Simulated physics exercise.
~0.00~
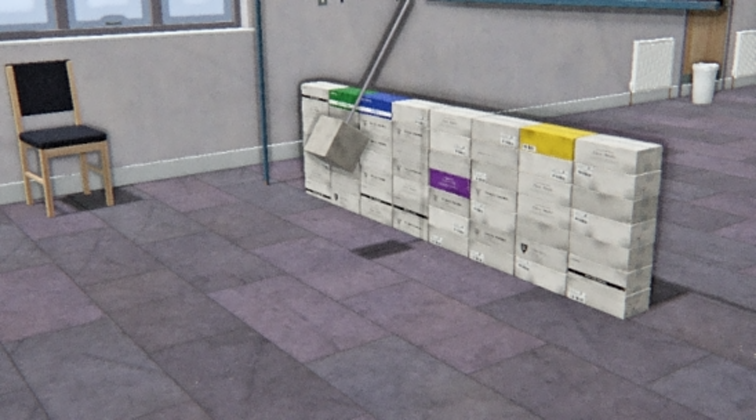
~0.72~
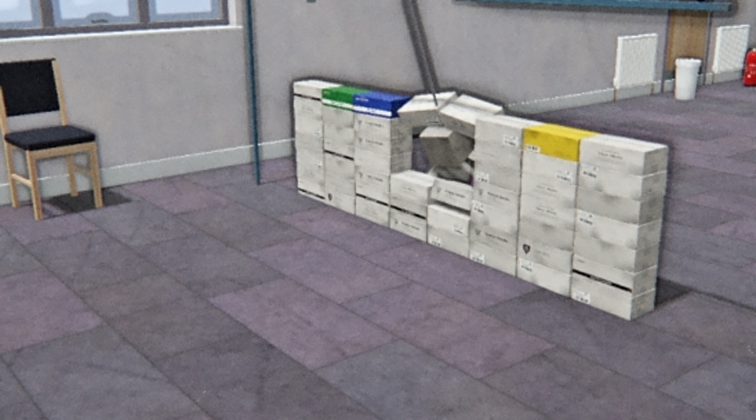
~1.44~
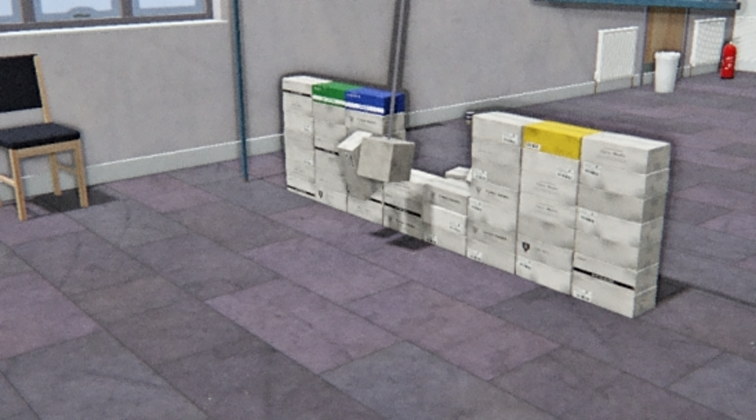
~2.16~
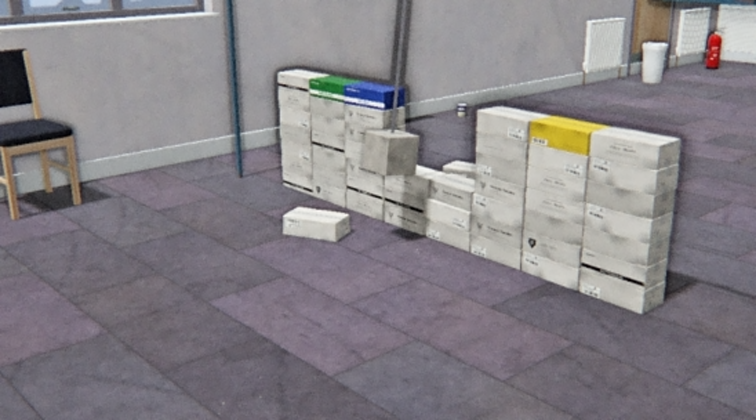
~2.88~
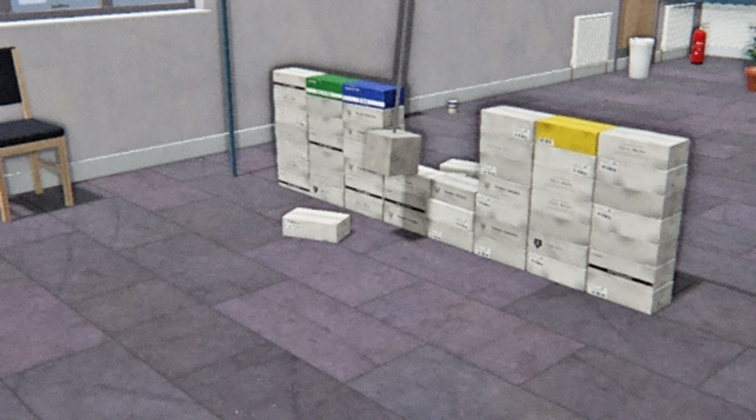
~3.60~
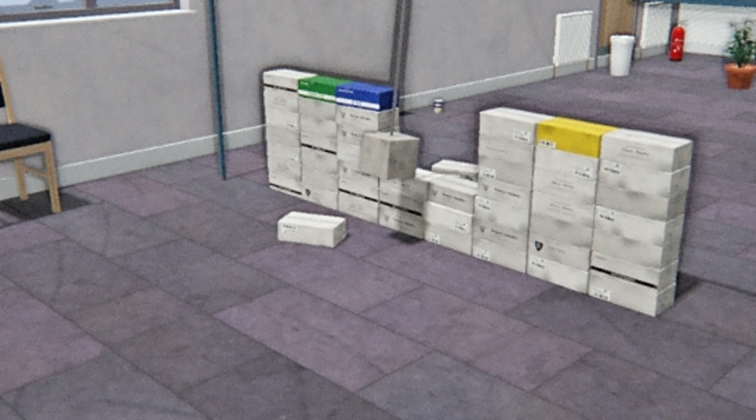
In a grey-walled room with dark purplish floor tiles, seen from slightly above by a camera drifting gently sideways, a long wall of white boxes stands beside a black-seated chair at left. Green and blue boxes top its left part, a yellow one its right, and a purple one sits in the middle. A grey block hanging on a line swings into the middle, breaking through and knocking boxes away behind. It swings back and knocks another box forward onto the floor. Finally the block hangs nearly still in the gap, the purple box gone from view, the green, blue and yellow boxes still in place.
